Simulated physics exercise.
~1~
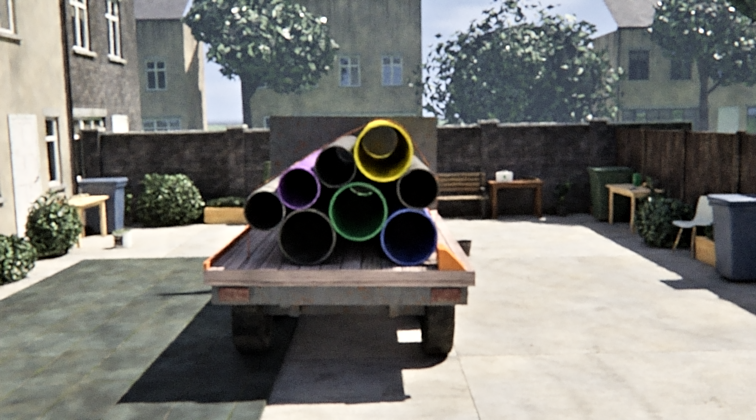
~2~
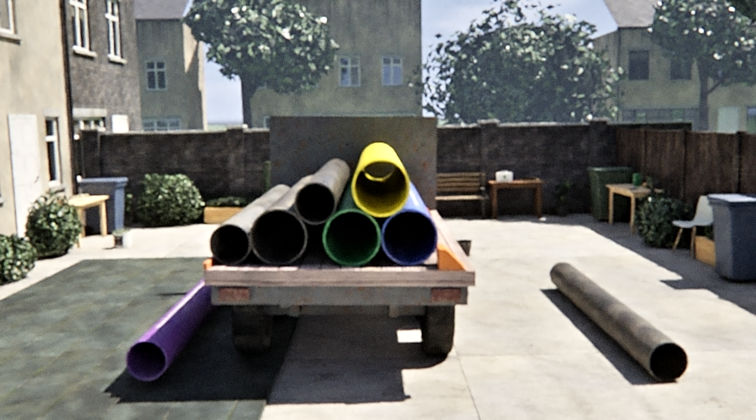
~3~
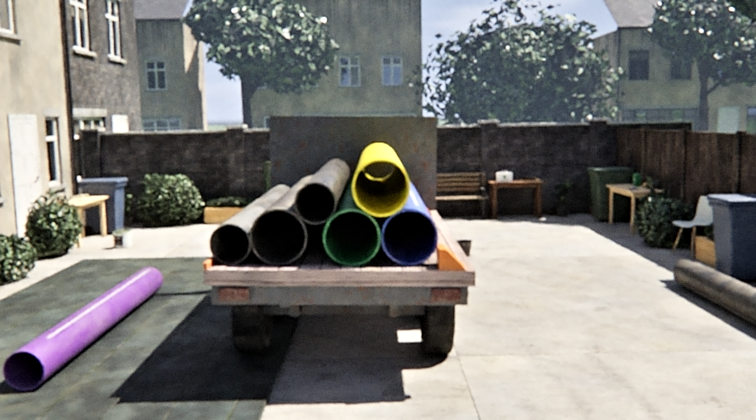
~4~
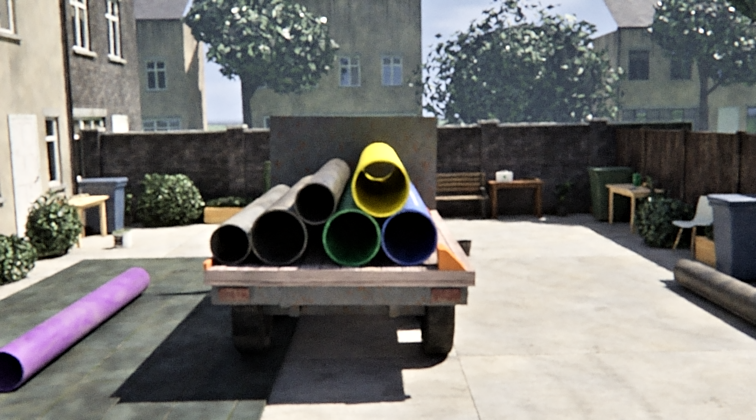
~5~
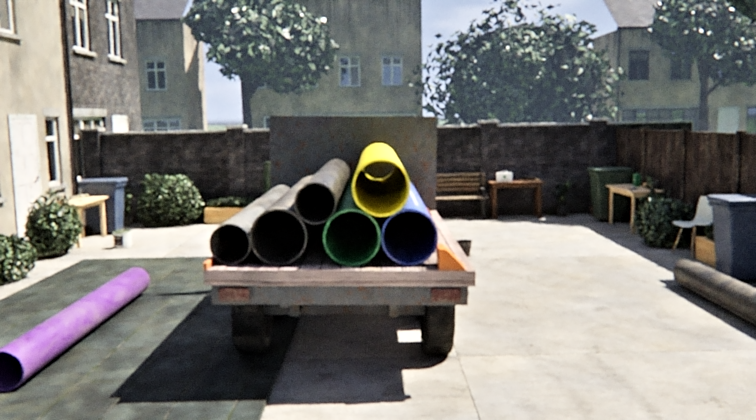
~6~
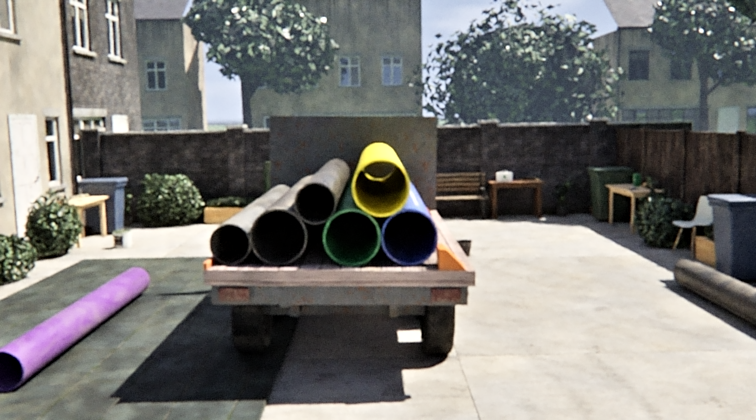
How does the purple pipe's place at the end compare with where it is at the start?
At the start the purple pipe is up in the stack on the trailer, resting on other pipes. By the end it lies at an angle on the ground, well to the left of the trailer.
